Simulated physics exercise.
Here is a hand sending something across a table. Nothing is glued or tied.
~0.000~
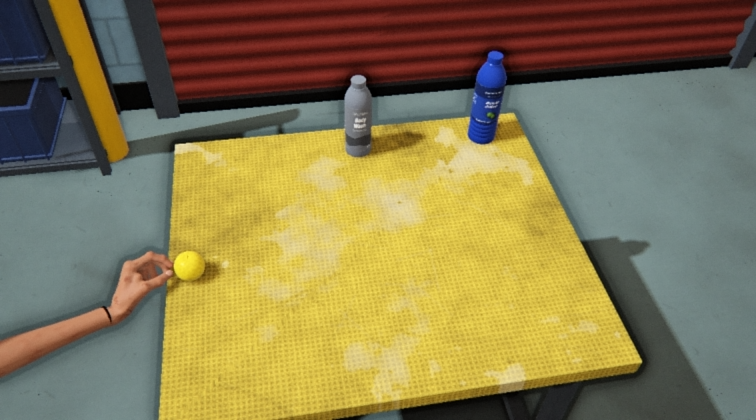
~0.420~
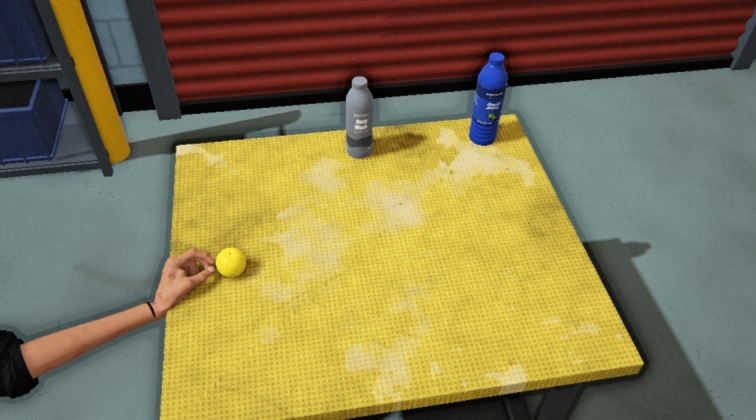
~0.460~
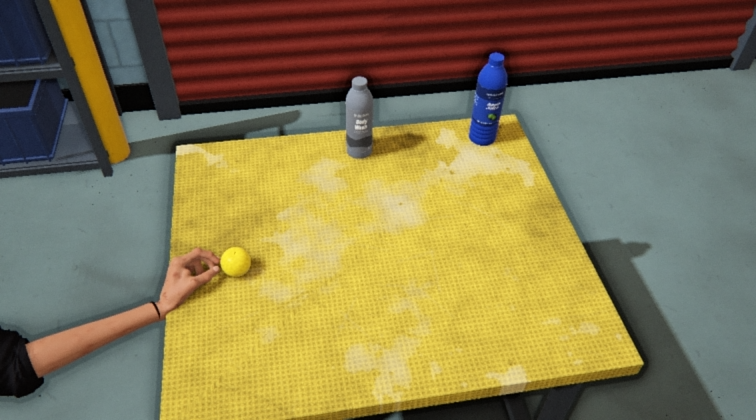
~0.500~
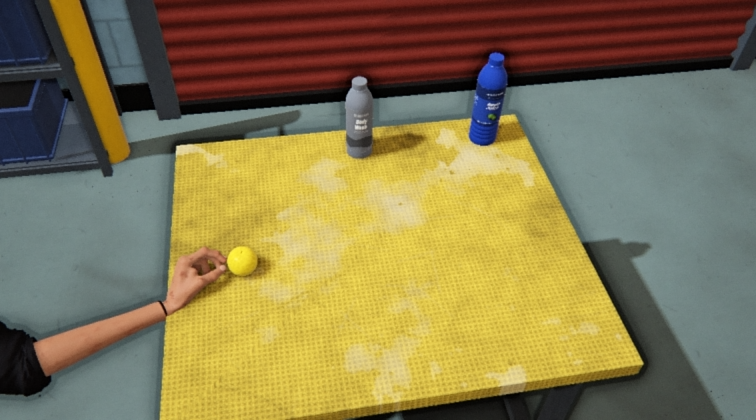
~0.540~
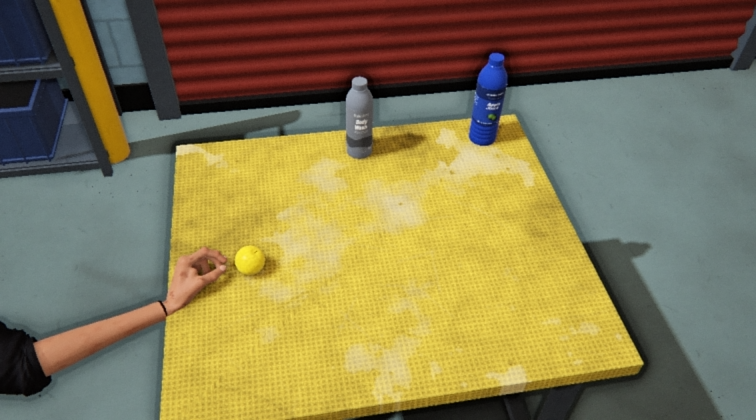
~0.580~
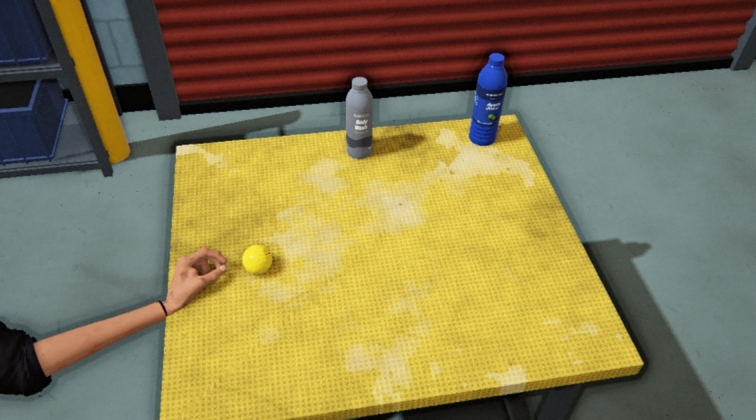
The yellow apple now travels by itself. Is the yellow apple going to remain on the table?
The yellow apple is still on the table.
By 0.68 s, yellow apple moved about its own width near (274, 258).
By 0.88 s, yellow apple moved well along near (303, 254).
By 1.08 s, yellow apple moved well along near (324, 252).
By 1.48 s, yellow apple moved well along near (348, 249).
When it is over (2.4 s), moved from the start, yellow apple. End places, in pixels of the last picture, yellow apple near (350, 249).
